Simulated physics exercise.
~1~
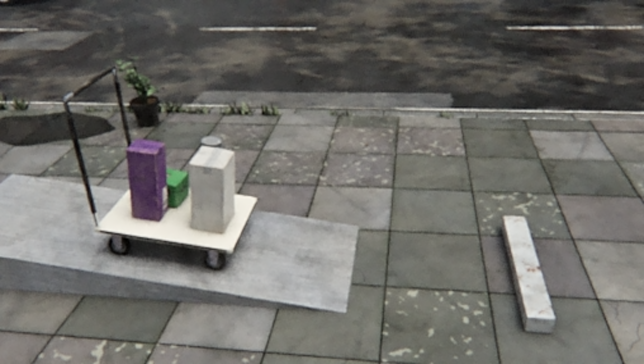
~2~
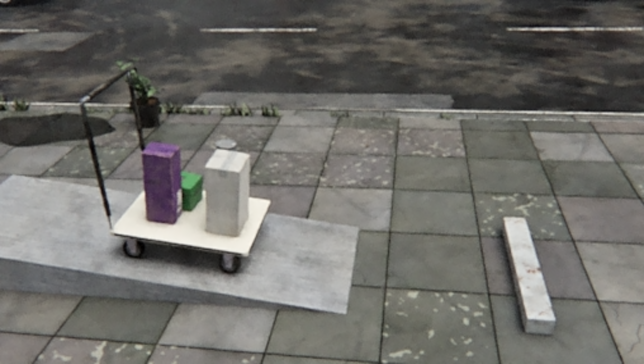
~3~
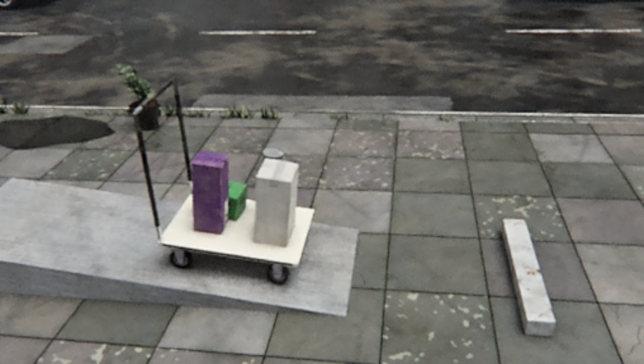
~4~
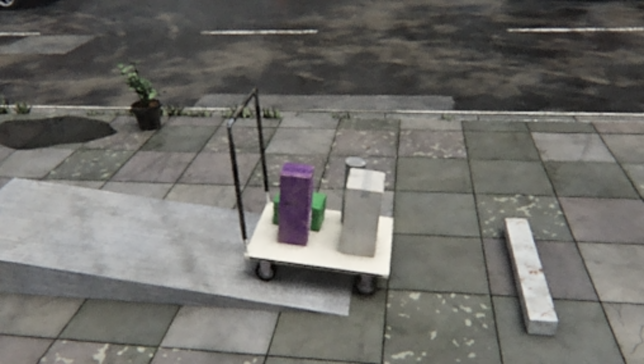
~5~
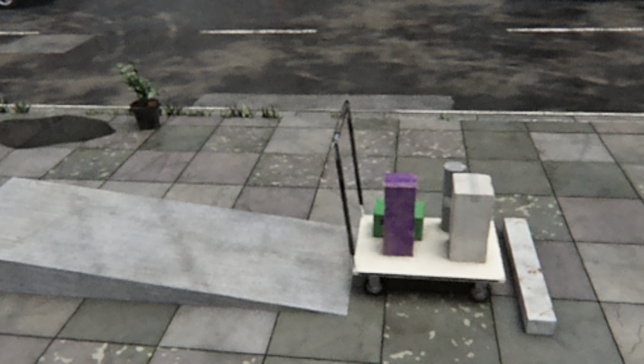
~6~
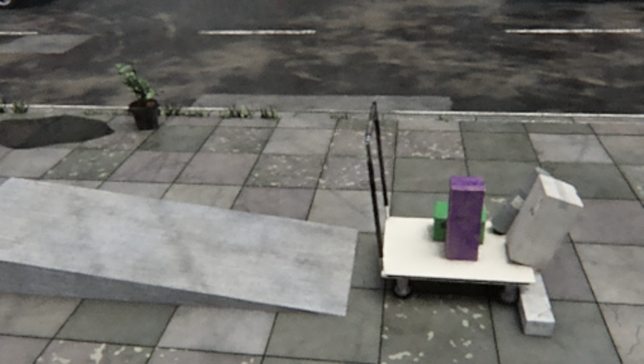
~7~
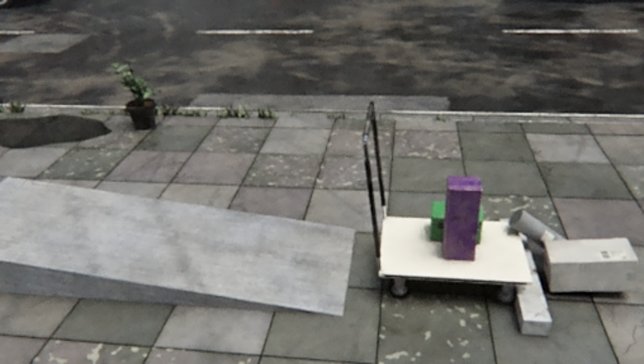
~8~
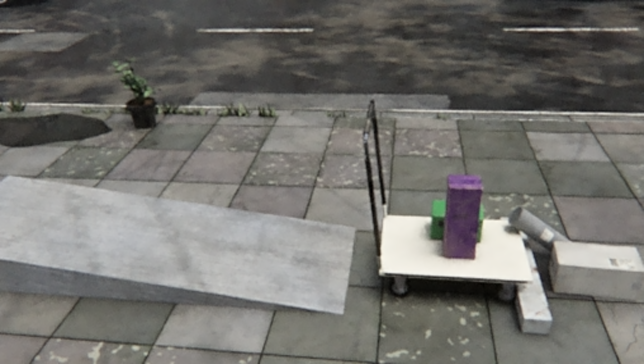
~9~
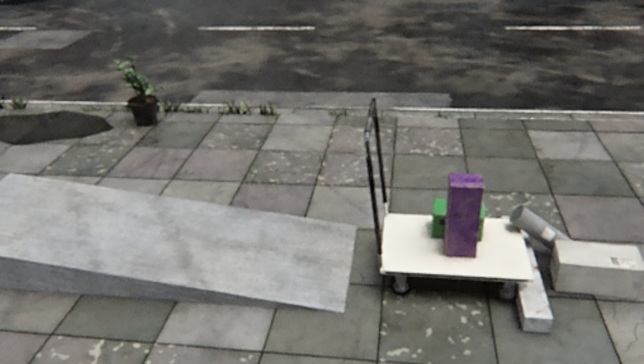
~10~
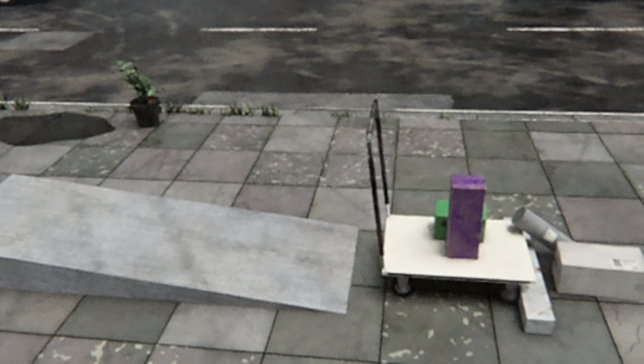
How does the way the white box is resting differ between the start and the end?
At the start the white box stands upright on the trolley. By the end it is lying on its side on the ground, off the trolley to the right.
